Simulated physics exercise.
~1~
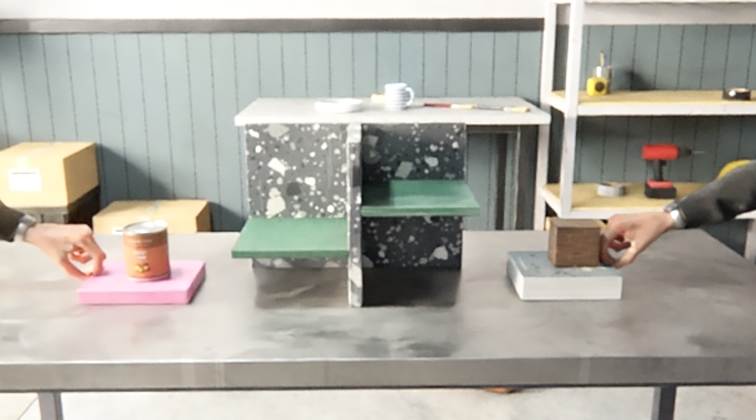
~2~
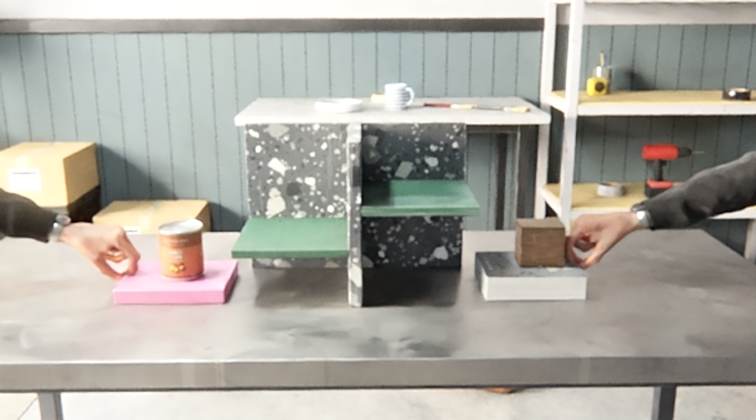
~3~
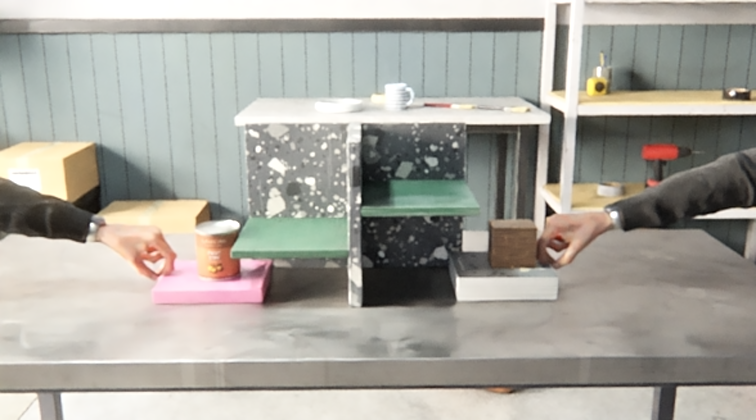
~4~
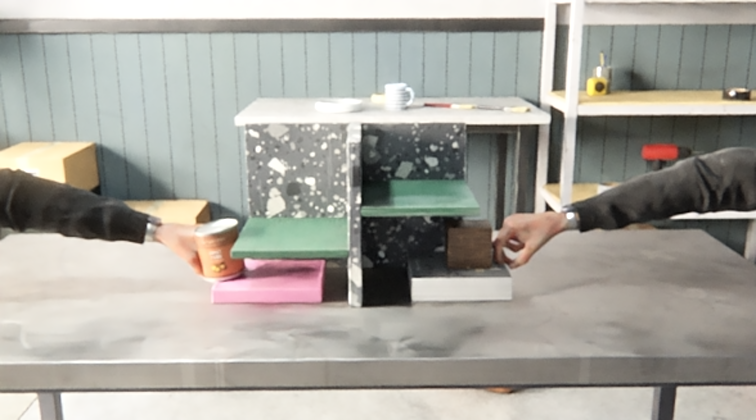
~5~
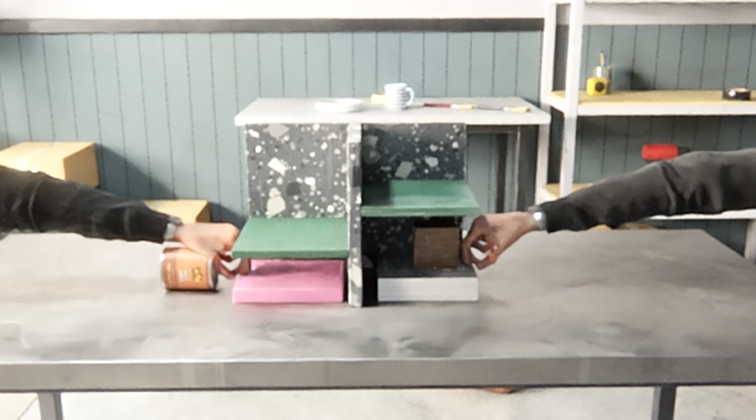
Two hands pushed a pink tray carrying an orange pot and a grey book carrying a brown block inward beneath green shelves; the block slid under upright, but the pot caught the left shelf, tipped and ended up off its tray.
